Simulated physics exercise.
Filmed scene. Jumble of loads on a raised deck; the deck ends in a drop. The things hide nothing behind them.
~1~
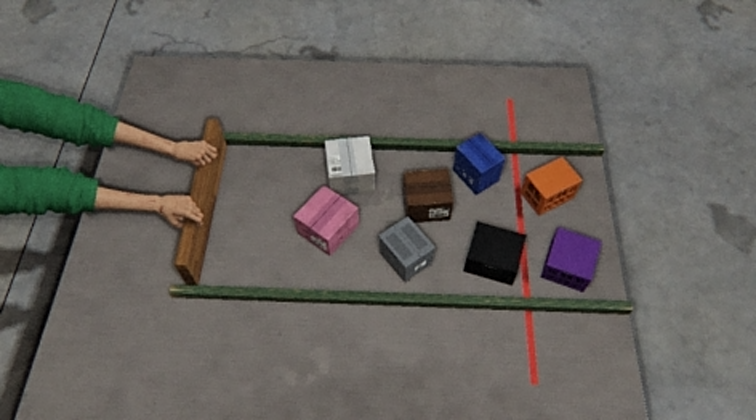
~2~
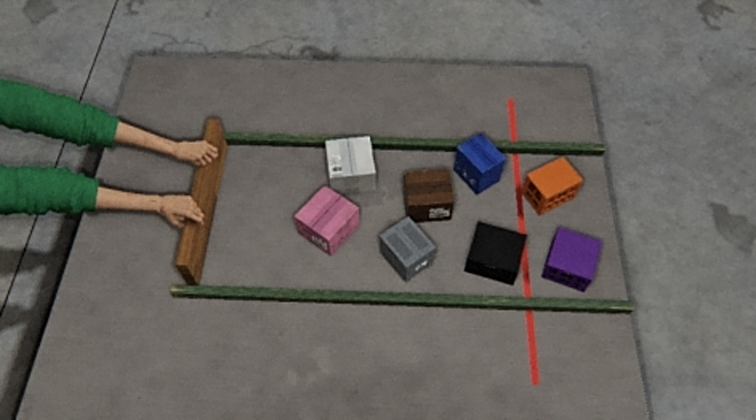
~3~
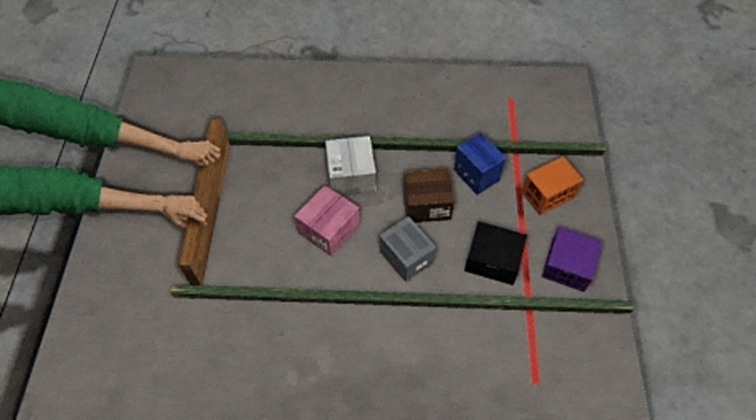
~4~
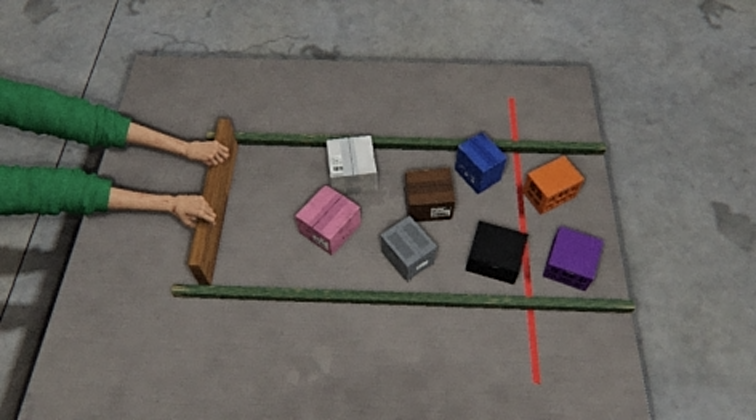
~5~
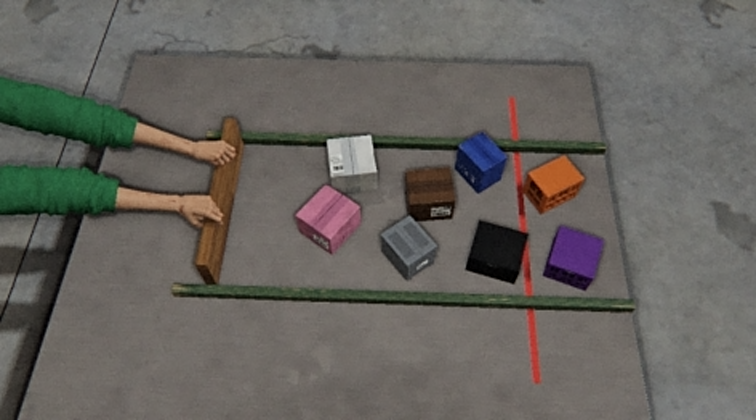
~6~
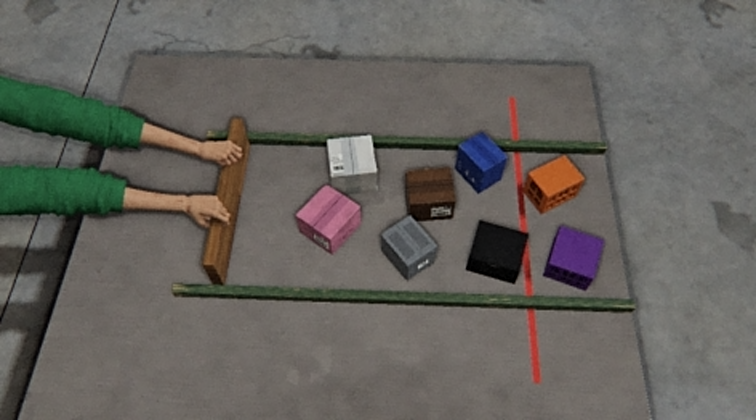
Two hands slide a wooden plank slightly right toward eight scattered boxes, which stay still.
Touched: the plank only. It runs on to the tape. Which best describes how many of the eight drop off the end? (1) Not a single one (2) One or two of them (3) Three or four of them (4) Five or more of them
Answer: 2.
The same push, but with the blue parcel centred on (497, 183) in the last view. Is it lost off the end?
Result: The blue parcel ends up off.
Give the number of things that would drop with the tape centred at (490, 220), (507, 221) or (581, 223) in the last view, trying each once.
Tallies in the order asked: 0, 0, 5.
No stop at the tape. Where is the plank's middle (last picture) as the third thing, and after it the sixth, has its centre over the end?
At (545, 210) for the third, at (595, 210) for the sixth.
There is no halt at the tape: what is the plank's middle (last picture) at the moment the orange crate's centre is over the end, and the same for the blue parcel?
Orange crate over the end: About (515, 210). Blue parcel over the end: About (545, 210).
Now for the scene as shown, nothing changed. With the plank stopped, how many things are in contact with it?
I count 3 of them.
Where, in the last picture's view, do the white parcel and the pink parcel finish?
You'll find the white parcel at roughly (545, 174) and the pink parcel at roughly (548, 214).
Soon after, none off yet; purple crate at rest near (573, 258); orange crate at rest near (553, 185); black crate at rest near (497, 252).
In the end, the number that fall off is one or two; gone, orange crate and purple crate.
